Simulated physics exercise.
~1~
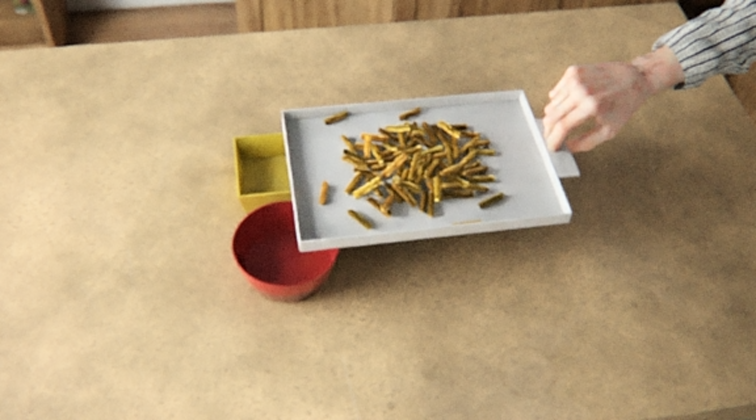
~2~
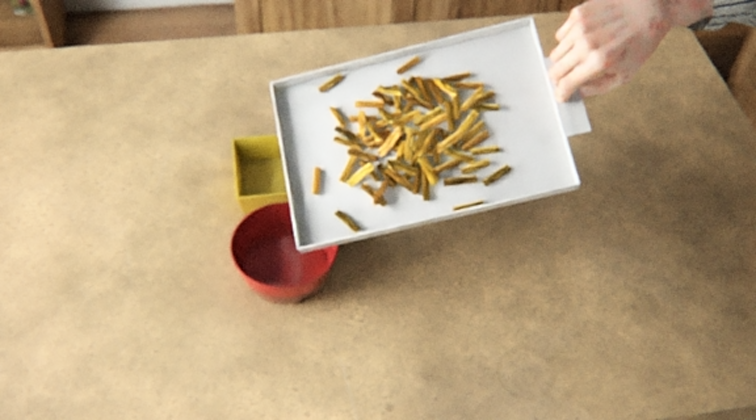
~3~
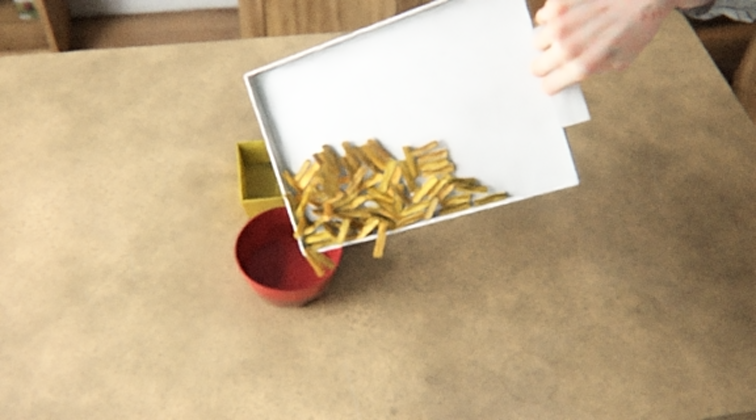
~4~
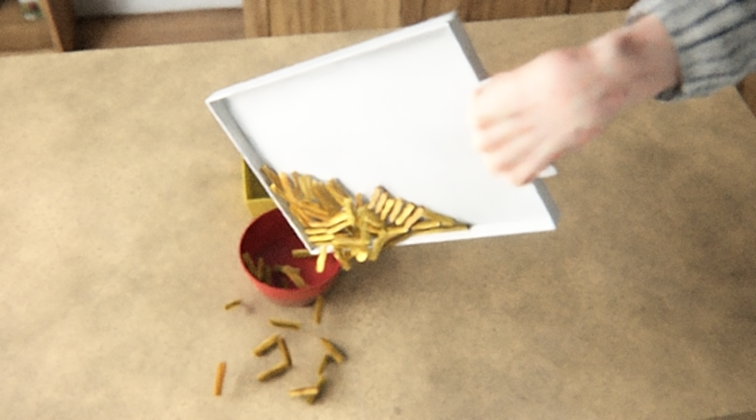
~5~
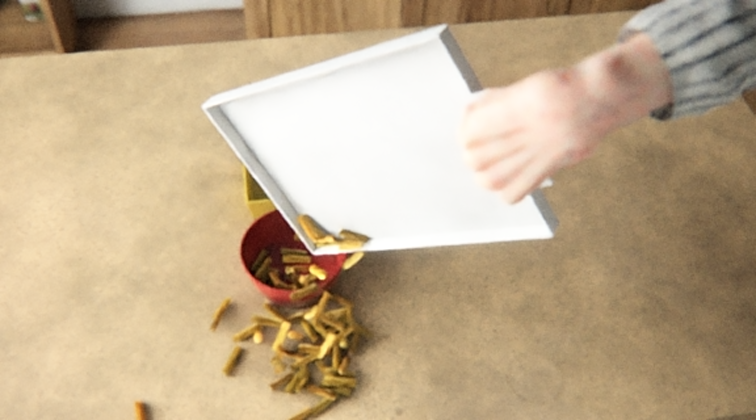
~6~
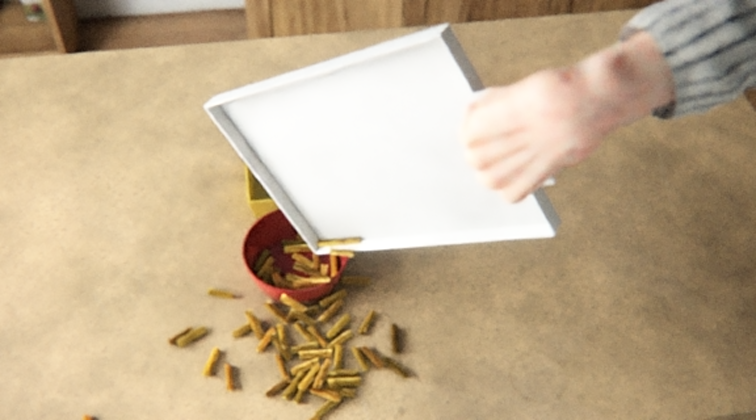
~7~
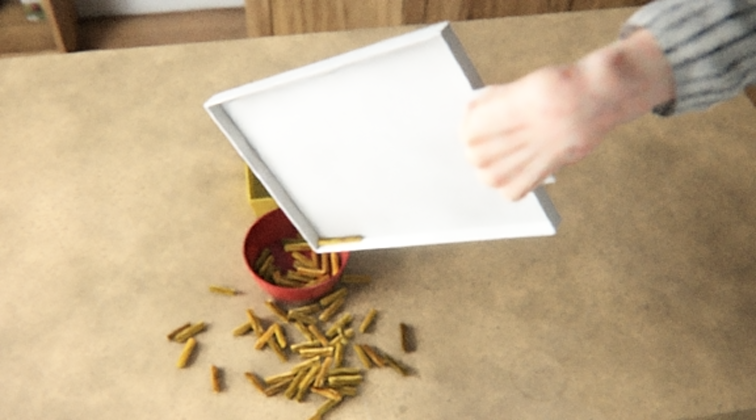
On a brown tabletop, a hand tips a white tray of dry pasta pieces, some landing in a red bowl, most scattering outside.
